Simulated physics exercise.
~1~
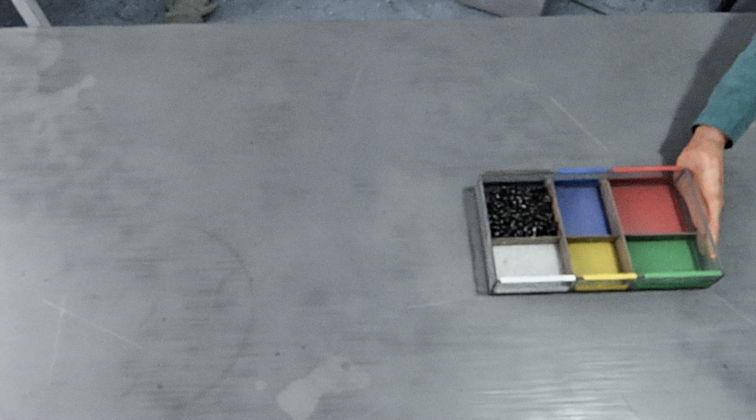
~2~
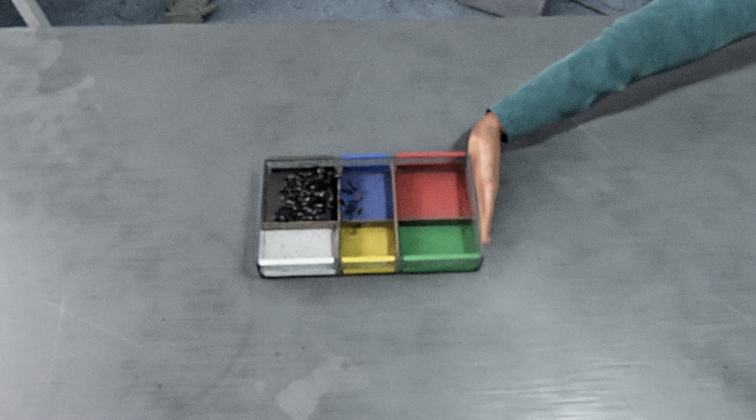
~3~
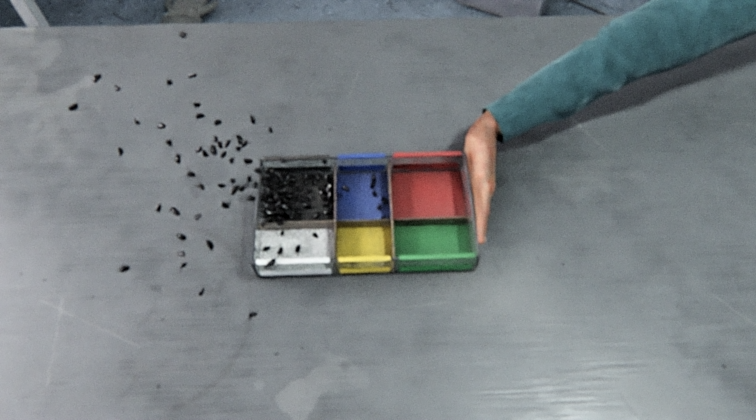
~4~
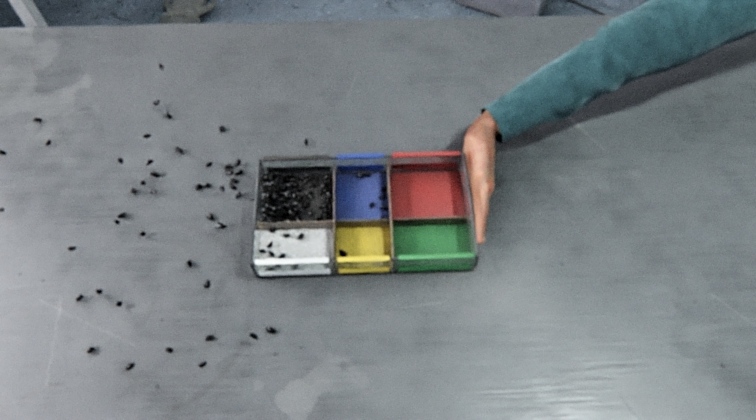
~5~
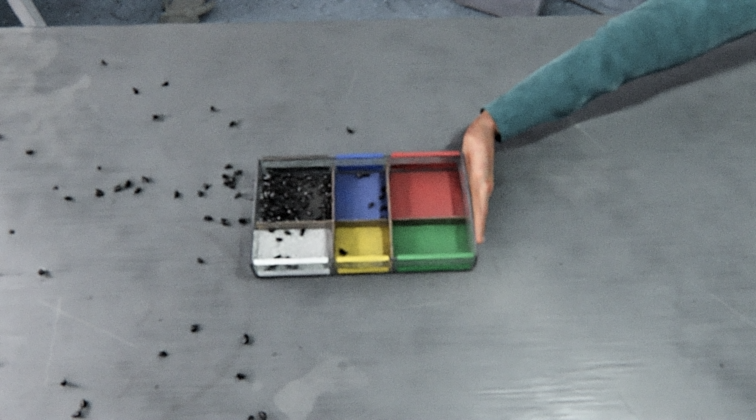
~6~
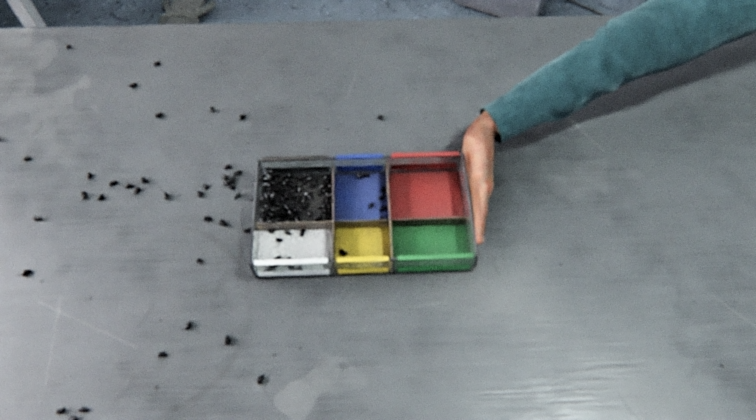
A hand slides a divided tray left and stops, and black beans scatter across the table.
